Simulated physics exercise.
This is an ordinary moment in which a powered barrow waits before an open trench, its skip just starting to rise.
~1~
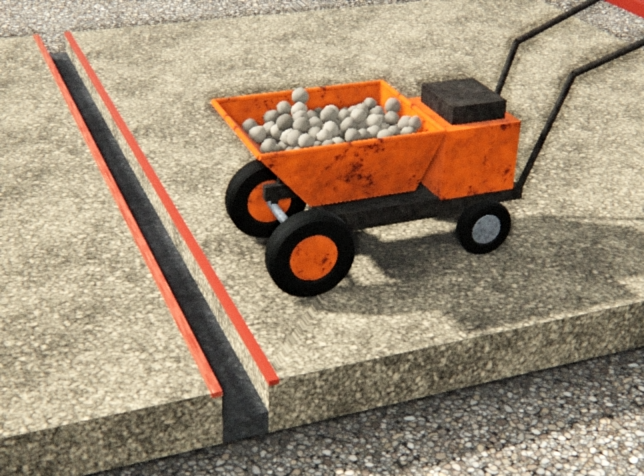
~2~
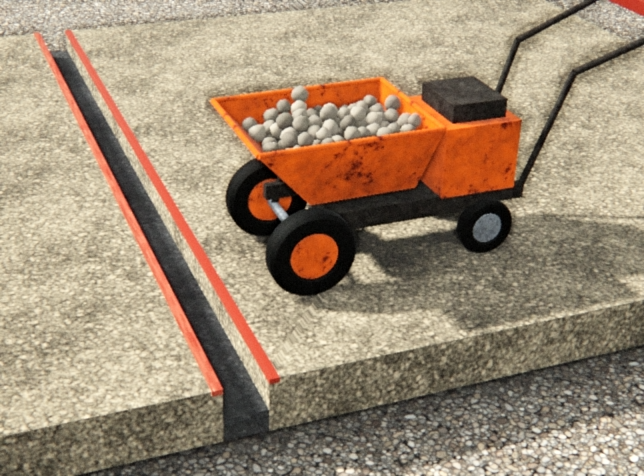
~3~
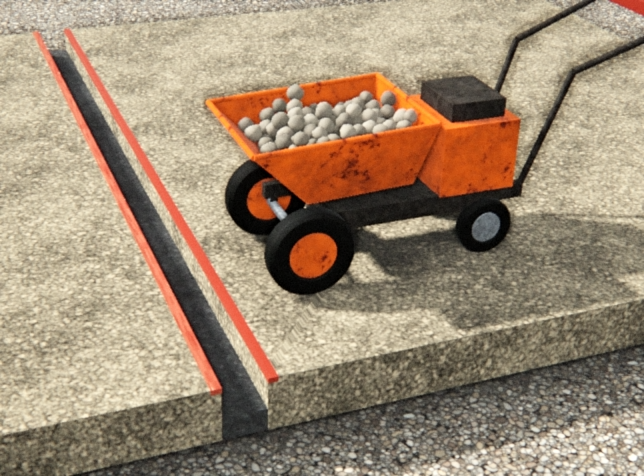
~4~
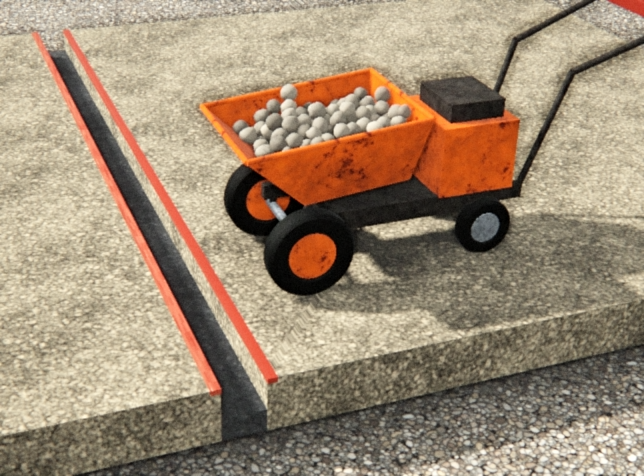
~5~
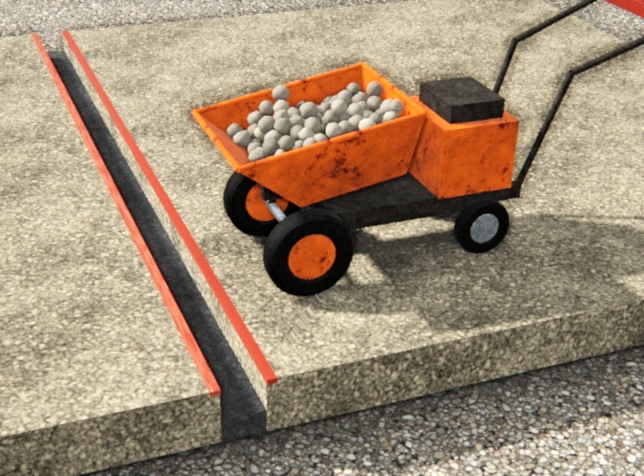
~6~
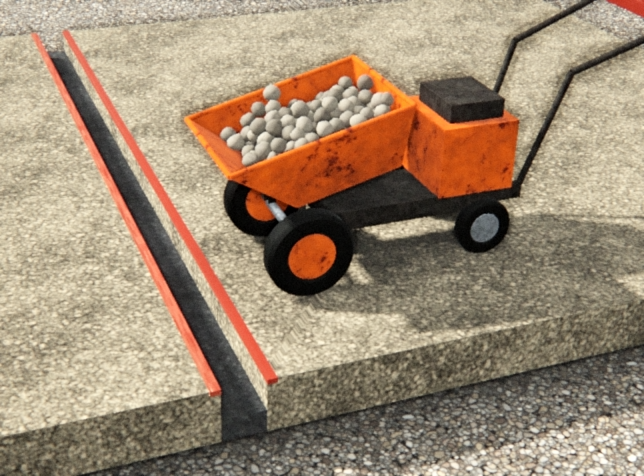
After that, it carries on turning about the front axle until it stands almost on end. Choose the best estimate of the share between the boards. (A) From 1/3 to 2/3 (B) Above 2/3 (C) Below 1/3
C.
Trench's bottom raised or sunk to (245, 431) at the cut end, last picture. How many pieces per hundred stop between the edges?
I'd guess close to 0 percent.
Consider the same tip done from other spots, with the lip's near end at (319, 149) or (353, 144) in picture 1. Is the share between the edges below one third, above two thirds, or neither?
Okay, the first stop comes out as one to two thirds and the second as in the middle band.
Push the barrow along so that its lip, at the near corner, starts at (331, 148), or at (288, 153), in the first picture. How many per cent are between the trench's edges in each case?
Around 50 % the first time and around 40 % the second.
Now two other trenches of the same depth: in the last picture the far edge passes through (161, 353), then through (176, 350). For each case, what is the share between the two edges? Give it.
Lab note: Try one about 50 %, try two about 30 %.
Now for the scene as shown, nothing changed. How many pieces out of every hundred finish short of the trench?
Share of load: Near 0 %.
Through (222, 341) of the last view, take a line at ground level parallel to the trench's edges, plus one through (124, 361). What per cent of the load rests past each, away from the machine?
Respectively 80 and 40 %.
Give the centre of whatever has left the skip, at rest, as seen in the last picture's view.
Once nothing moves, the middle sits near (98, 286).
Soon after the last picture, skip tipped steeply; all in the skip.
A little later, skip tipped right over; most in the skip; about a quarter beyond it; a stray few falling.
Later still, skip tipped right over; about a quarter in the skip; a stray few in or heaped over the trench; most beyond it.
By the end, skip tipped right over; about a quarter in the skip; a stray few in or heaped over the trench; most beyond it.
